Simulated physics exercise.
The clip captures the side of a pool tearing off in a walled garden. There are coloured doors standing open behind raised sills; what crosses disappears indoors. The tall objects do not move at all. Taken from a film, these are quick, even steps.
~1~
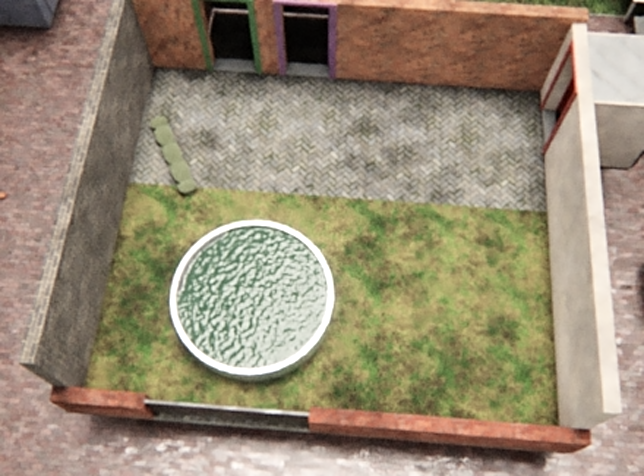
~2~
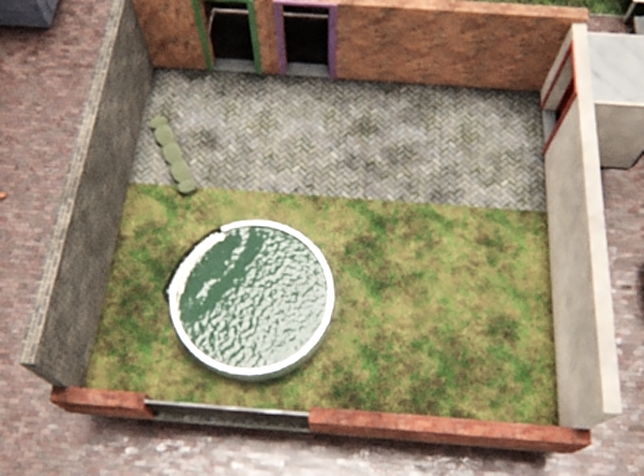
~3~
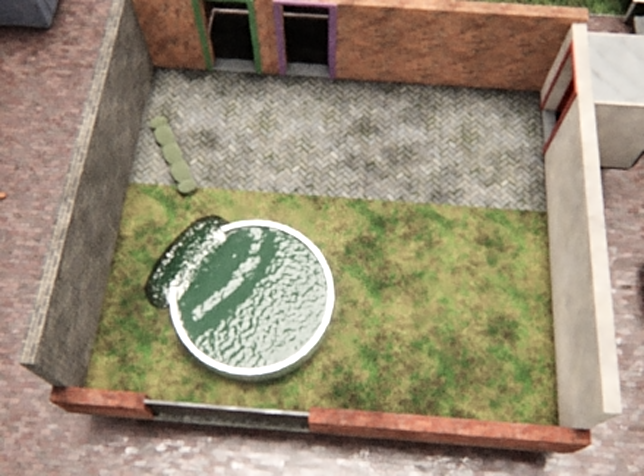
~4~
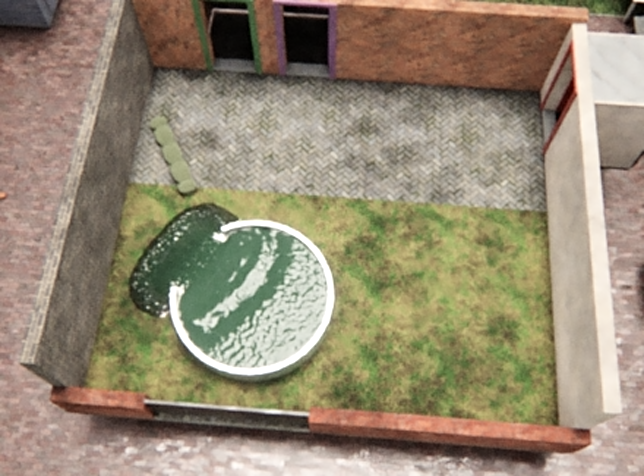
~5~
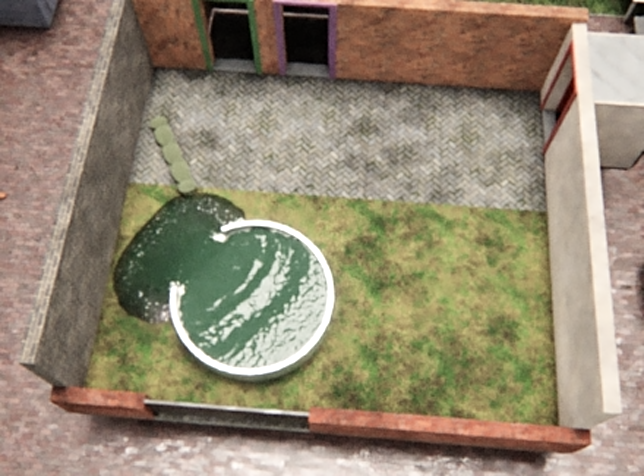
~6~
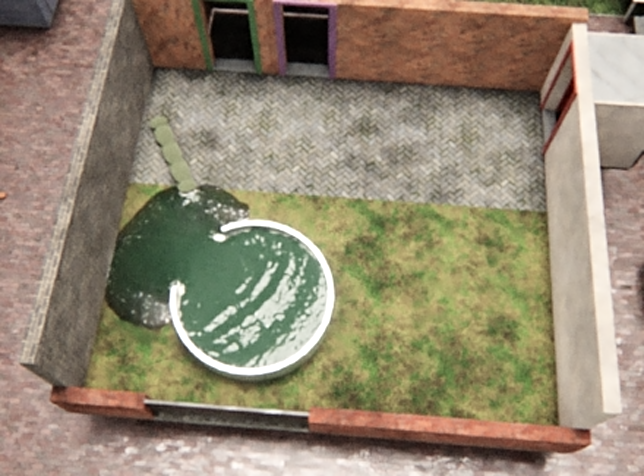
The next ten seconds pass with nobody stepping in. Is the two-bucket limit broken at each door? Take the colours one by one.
My prediction: Green door: Never surpasses it; red door: Never surpasses it; purple door: Never surpasses it.
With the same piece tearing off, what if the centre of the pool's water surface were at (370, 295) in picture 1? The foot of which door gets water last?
The door meant here is the door marked red.
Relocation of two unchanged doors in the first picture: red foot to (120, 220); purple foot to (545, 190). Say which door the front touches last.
Answer: The purple one.
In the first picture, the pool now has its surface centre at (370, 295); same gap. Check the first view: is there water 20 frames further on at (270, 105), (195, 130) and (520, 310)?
So, in the order given, I'd say soaked through, soaked through, unaffected.
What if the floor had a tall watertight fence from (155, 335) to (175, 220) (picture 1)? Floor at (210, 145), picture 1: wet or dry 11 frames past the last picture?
There: Awash.
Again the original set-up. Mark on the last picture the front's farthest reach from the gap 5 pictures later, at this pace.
Roughly at (145, 157).
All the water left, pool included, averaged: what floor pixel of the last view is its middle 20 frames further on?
Roughly (204, 254).
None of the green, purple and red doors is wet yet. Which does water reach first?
The door marked green.
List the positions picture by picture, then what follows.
In the first picture, the round pool at (253, 295) is whole and still.
In the second picture, water pours out at (196, 262) and has run to (172, 300).
In the third picture, the front is at (218, 221), out from the gap at (196, 263).
In the fourth picture, the front is at (138, 301), out from the gap at (197, 264).
In the fifth picture, the front is at (118, 283), out from the gap at (197, 264).
In the sixth picture, the front is at (107, 289), out from the gap at (197, 263).
A moment on, water covers 10 % of the floor; the green door not reached, the red door not reached, the purple door not reached.
Next, water covers 20 % of the floor; the green door not reached, the red door not reached, the purple door not reached.
Then, water covers 30 % of the floor; the green door wet at the sill, nothing in, the red door not reached, the purple door not reached.
Later, water covers 50 % of the floor; the green door wet at the sill, nothing in, the red door not reached, the purple door wet at the sill, nothing in.
In the end, water covers 80 % of the floor; the green door wet at the sill, nothing in, the red door wet at the sill, nothing in, the purple door wet at the sill, nothing in.
